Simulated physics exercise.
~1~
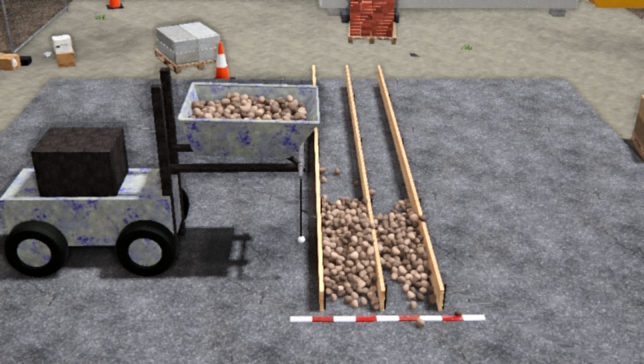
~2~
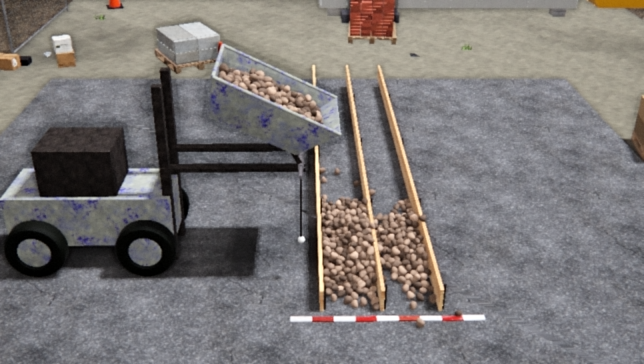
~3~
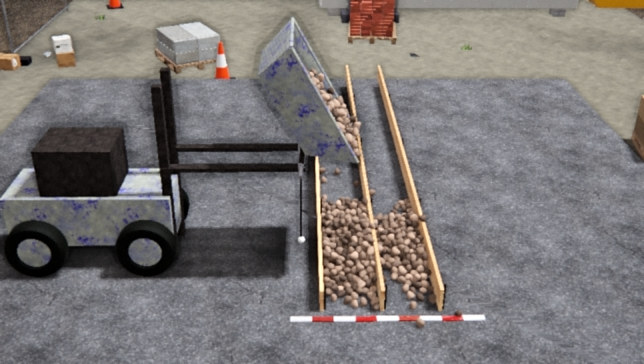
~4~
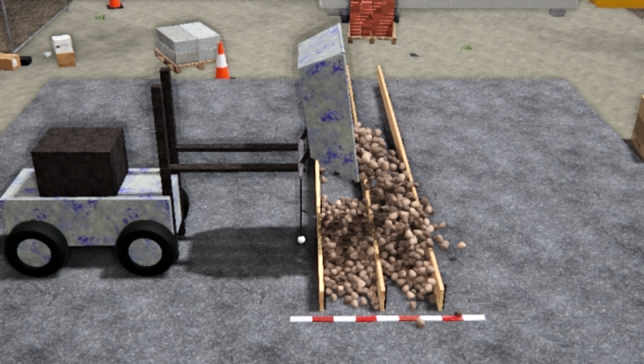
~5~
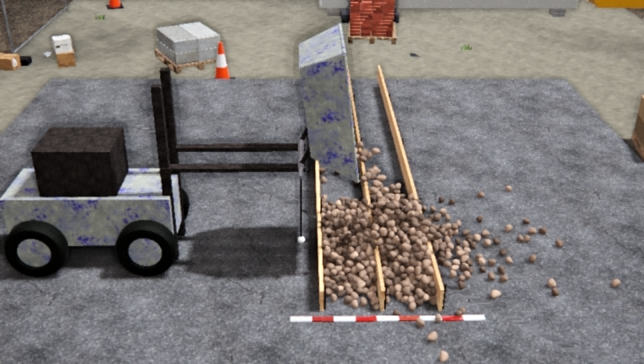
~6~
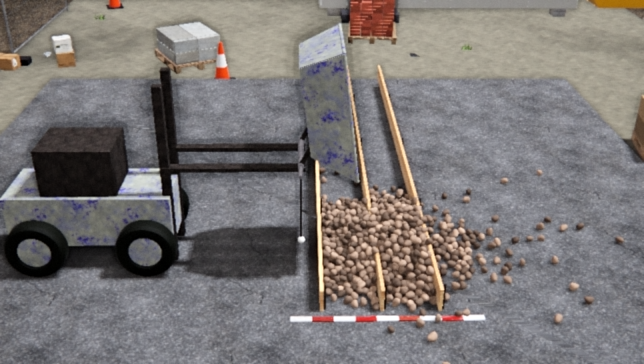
The clip shows a forklift tipping a raised skip of river cobbles over three boards on a gravelly floor, where an earlier load already lies. The stones pour out, heap across both bays and spill past the right-hand board, some scattering rightward before settling, while the steeply tilted skip stays still.
